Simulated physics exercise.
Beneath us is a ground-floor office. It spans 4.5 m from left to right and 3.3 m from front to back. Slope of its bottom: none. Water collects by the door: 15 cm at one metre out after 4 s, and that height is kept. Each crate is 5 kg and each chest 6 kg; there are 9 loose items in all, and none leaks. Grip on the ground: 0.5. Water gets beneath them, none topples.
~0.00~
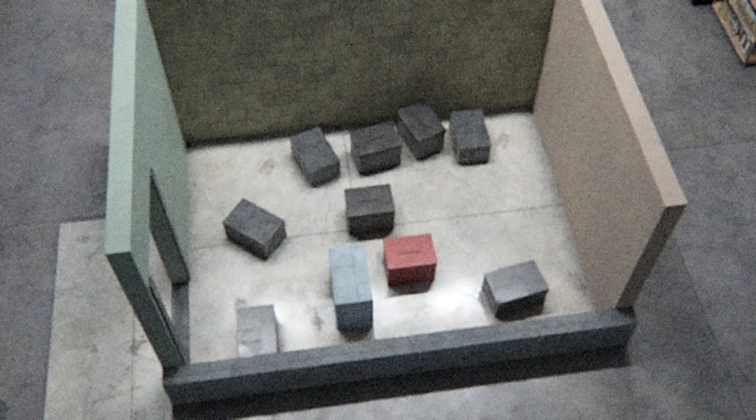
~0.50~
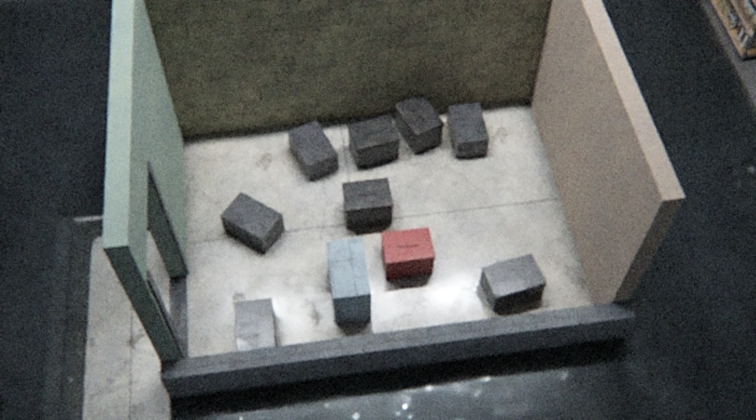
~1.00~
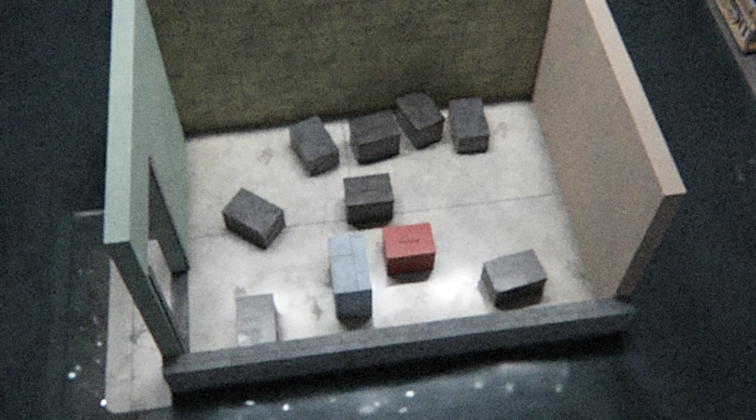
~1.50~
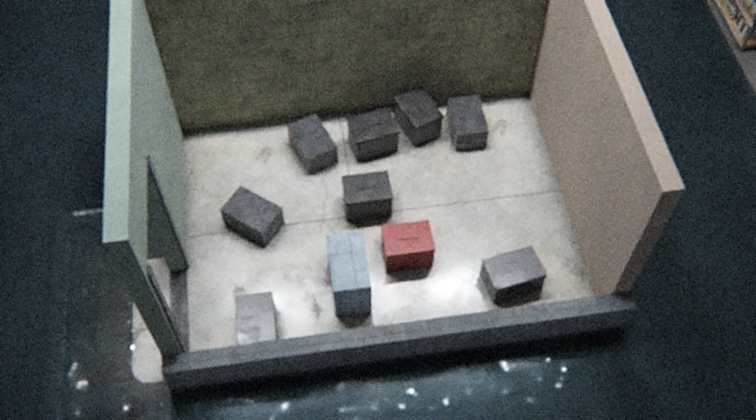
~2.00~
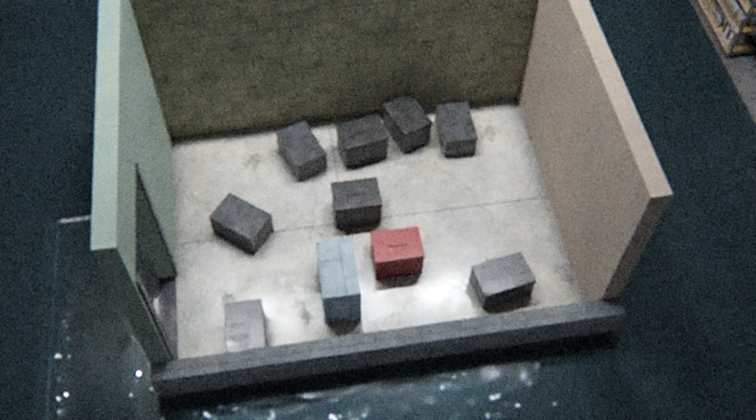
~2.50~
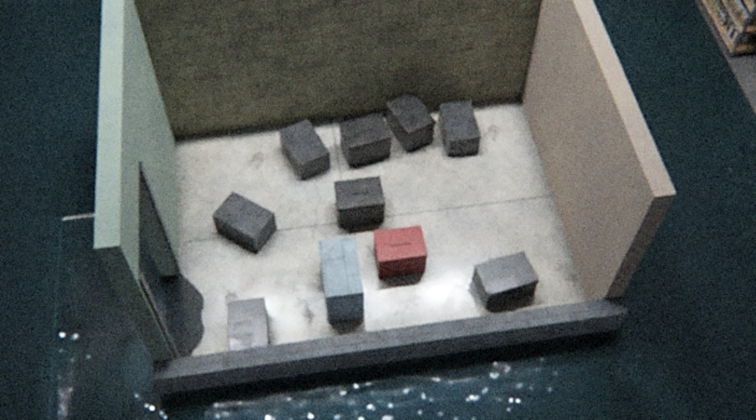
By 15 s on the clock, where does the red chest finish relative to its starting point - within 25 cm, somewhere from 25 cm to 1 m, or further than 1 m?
The red chest finishes between 25 cm and 1 m from its start.
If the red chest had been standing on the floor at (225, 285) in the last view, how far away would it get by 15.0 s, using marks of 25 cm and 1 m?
In that run it wanders far off.
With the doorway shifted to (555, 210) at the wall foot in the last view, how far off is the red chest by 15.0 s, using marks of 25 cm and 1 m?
In that case the red chest goes a long way.
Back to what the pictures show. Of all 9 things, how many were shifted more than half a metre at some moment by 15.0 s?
By my tally, 9.
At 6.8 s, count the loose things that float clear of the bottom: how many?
The number is 1.
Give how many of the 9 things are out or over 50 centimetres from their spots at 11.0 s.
At that moment it comes to 7.
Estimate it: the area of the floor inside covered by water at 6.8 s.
The covered patch comes to about 10.5 m2.
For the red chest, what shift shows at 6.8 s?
0 cm or so by then.
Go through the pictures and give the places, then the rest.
The red chest at (410, 251), on the bottom; 0.0 m2 under water; 0 of 9 have shifted, in the first frame.
The red chest at (408, 245) rests on the ground; water covers 0.0 m2; 0 of 9 have shifted, in the second frame.
The red chest at (409, 240) rests on the ground; 0.0 m2 under water; 0 of 9 have shifted, in the third frame.
The red chest at (408, 238), on the bottom; water covers 0.0 m2; 0 of 9 have shifted, in the fourth frame.
The red chest at (397, 244) rests on the ground; water covers 0.0 m2; 0 of 9 have shifted, in the fifth frame.
The red chest at (400, 243) rests on the ground; 0.2 m2 under water; 0 of 9 have shifted, in the sixth frame.
After 3.5 s the red chest is near (400, 243), 0.0 m from its start, aground; 0 afloat.
After 6.8 s the red chest is near (400, 243), 0.0 m from its start, aground; 1 afloat.
After 11.0 s the red chest is near (400, 243), 0.0 m from its start, aground; 8 afloat.
After 15.0 s the red chest is near (398, 302), 0.8 m from its start, afloat; 9 afloat.
